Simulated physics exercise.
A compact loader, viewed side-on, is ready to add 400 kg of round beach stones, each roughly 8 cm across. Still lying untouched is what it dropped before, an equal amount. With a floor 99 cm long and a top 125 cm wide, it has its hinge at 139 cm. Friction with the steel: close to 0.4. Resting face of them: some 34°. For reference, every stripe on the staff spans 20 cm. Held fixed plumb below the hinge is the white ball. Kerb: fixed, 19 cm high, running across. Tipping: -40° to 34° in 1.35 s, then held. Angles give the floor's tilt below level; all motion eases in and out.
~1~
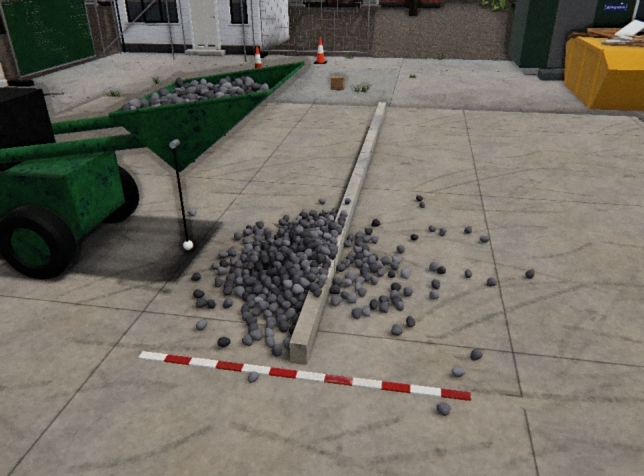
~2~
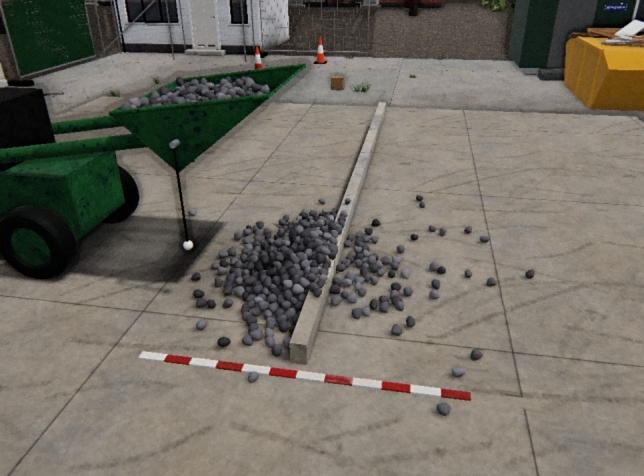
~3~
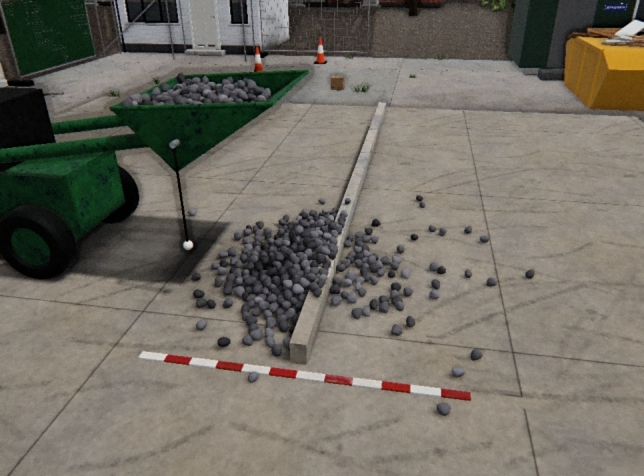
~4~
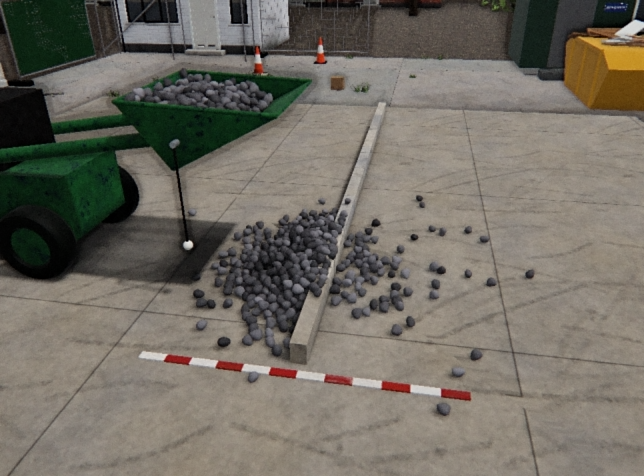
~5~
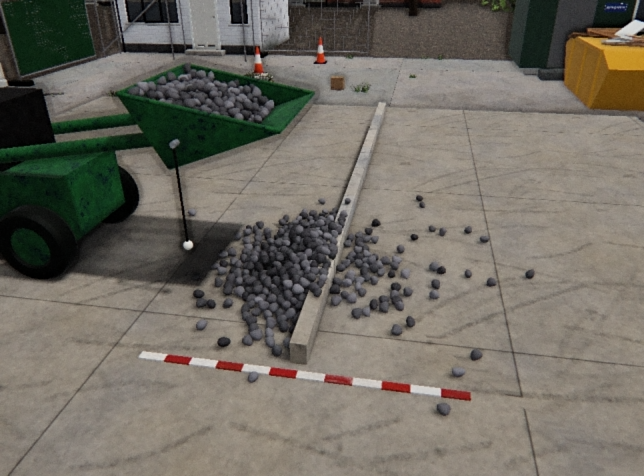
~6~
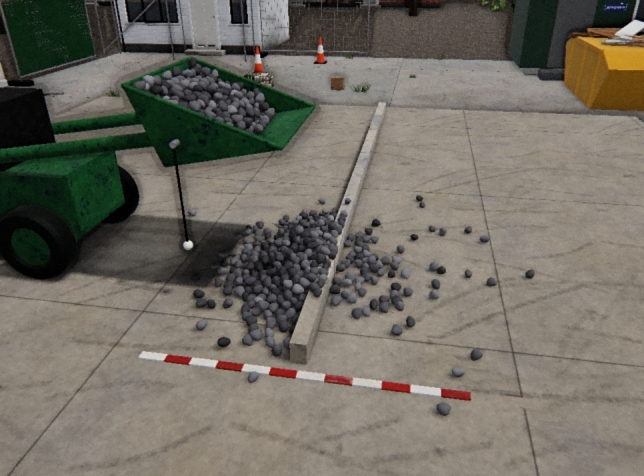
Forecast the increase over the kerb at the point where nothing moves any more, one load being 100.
I would say 66 per cent.
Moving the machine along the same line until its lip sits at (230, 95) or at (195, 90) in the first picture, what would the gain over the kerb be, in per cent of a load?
The first would add around 20 per cent, the second around 0 per cent.
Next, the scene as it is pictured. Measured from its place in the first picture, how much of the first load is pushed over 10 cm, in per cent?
Roughly 20 % of them.
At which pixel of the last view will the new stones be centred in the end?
The centre sits about (356, 261).
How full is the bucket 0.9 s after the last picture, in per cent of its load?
It still holds about 65 per cent.
Then, 0.4 s after the last picture the floor is at 22°; in per cent of one load, 100 in the bucket, 85 on this side of the kerb, 15 over the kerb; the foremost stones are at (477, 275).
Then, 0.9 s after the last picture the floor is at 34°; in per cent of one load, 67 in the bucket, 118 on this side of the kerb, 15 over the kerb; the foremost stones are at (477, 275).
Then, 1.2 s after the last picture the floor is at 34°; in per cent of one load, 20 in the bucket, 141 on this side of the kerb, 39 over the kerb; the foremost stones are at (477, 275).
Then, 4.0 s after the last picture the floor is at 34°; in per cent of one load, 0 in the bucket, 119 on this side of the kerb, 81 over the kerb; the foremost stones are at (534, 263). Net gain over the kerb, 66.
